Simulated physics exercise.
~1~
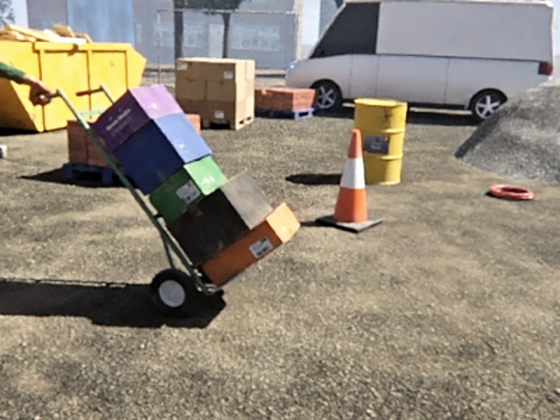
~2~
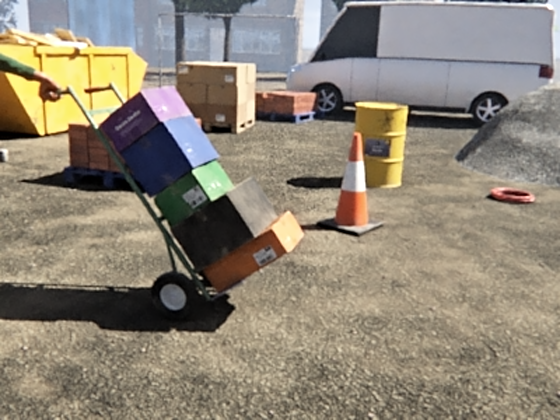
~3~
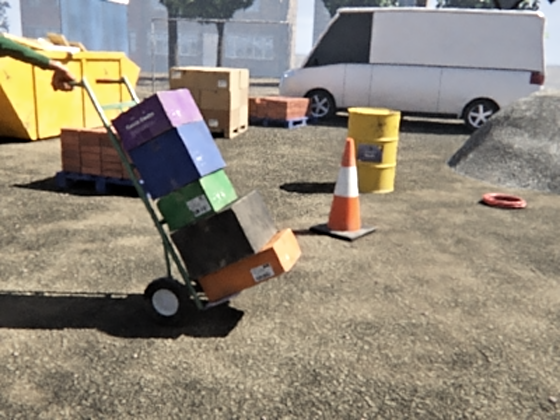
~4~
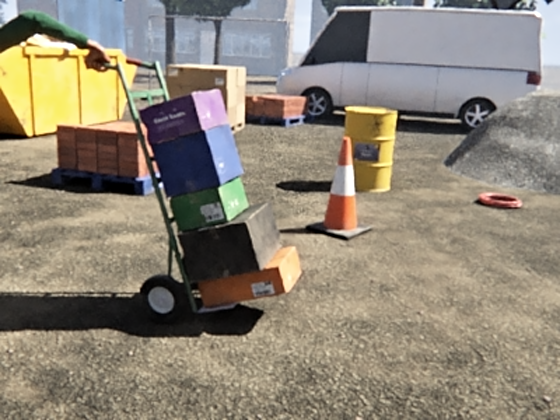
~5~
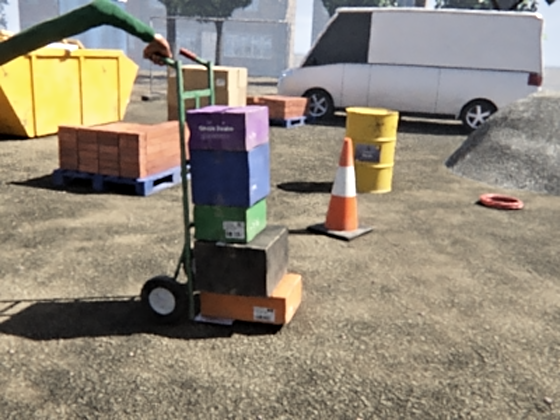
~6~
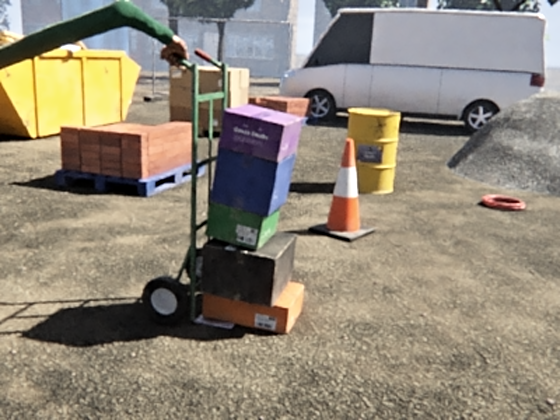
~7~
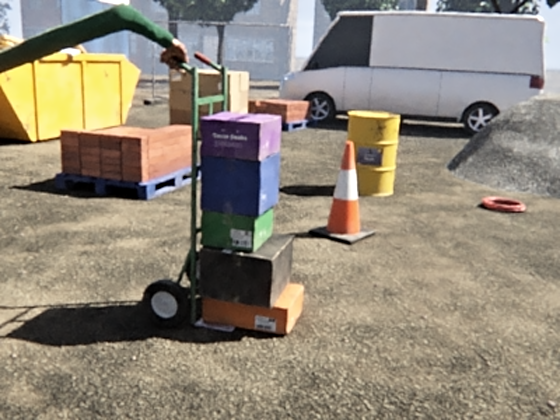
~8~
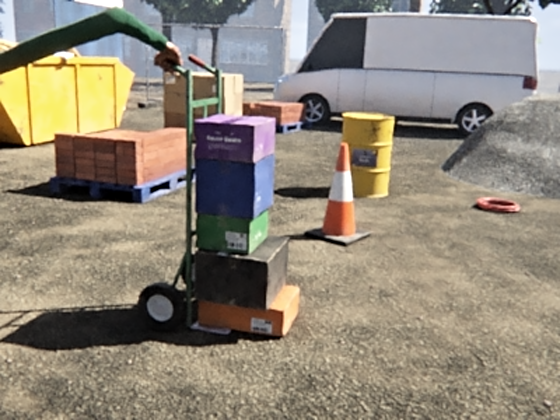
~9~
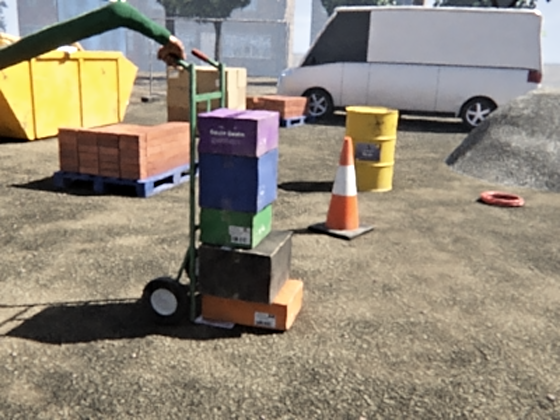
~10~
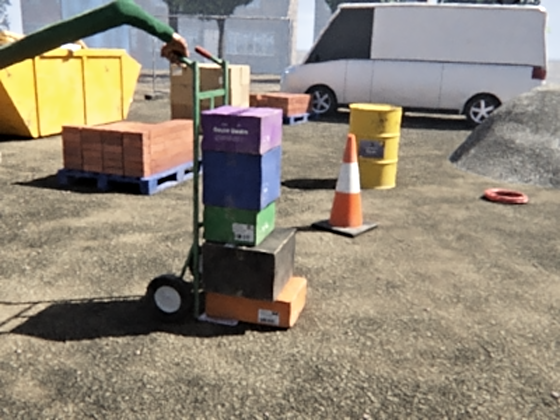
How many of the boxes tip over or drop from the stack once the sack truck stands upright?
None of them do. The upper boxes rock briefly as the truck comes upright, then settle back, and the whole stack stays standing.
